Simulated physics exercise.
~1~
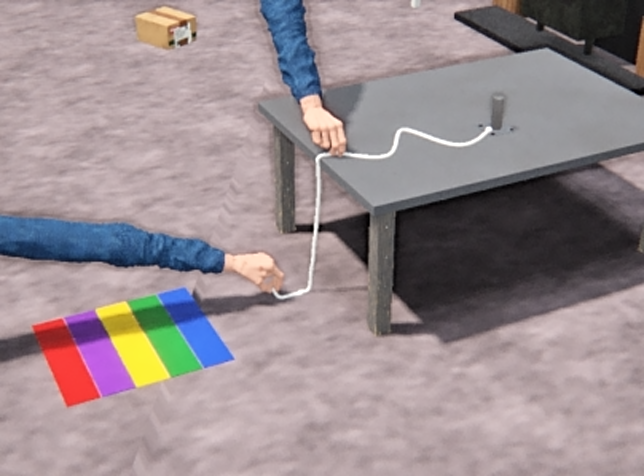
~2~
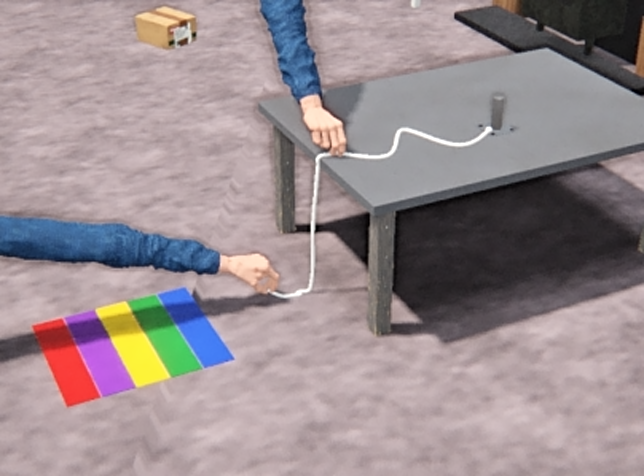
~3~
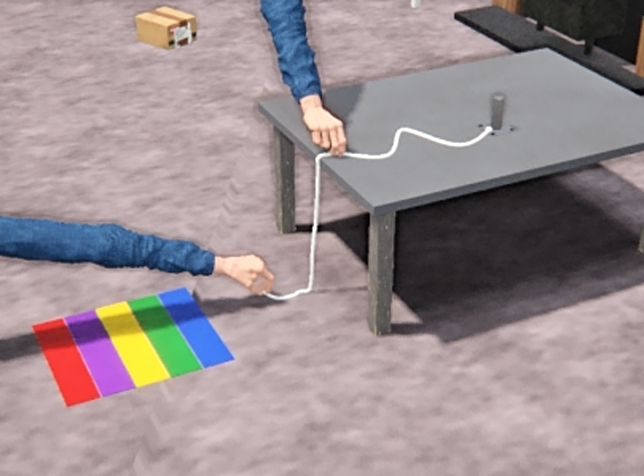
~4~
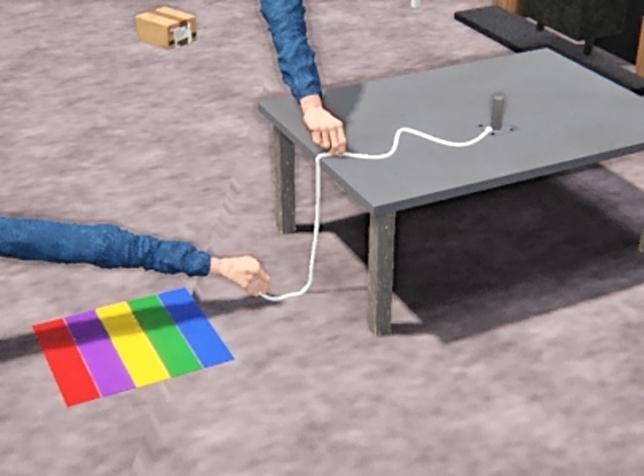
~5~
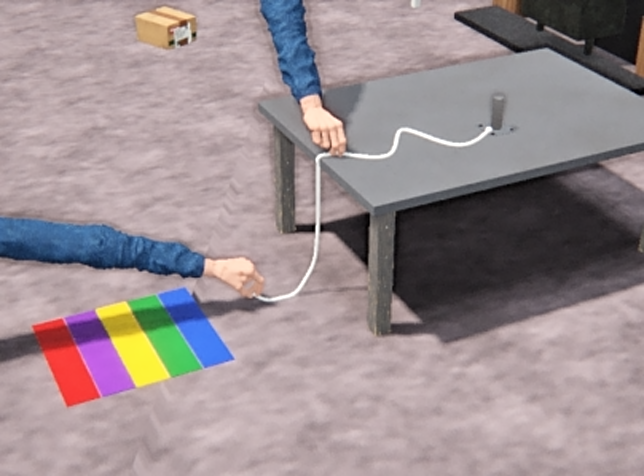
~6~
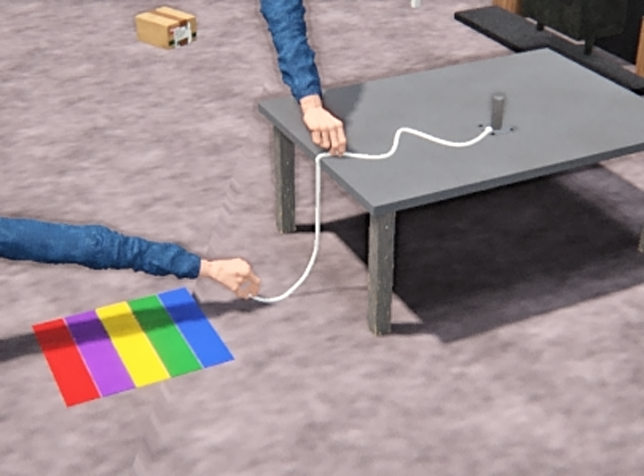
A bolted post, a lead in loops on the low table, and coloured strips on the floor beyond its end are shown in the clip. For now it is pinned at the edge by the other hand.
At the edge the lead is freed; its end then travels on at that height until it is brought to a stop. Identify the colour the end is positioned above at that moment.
It is positioned above purple.
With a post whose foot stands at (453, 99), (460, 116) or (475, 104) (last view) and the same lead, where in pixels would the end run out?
The first try gives (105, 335), the second (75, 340) and the third (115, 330).
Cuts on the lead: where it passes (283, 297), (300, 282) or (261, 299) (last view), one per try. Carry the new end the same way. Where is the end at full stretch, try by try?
In order, roughly (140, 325), (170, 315) and (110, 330).
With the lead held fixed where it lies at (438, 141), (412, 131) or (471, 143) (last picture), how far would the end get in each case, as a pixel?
For the three tries you'd see (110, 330), (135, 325) and (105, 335).
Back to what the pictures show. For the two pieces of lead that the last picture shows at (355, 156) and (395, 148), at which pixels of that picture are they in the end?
One finishes at (294, 180) and the other at (340, 155).
Soon after, end near (154, 320); over green.
After that, end near (116, 330); over yellow.
At the stop, end near (92, 336); over purple. It halts on the purple strip.
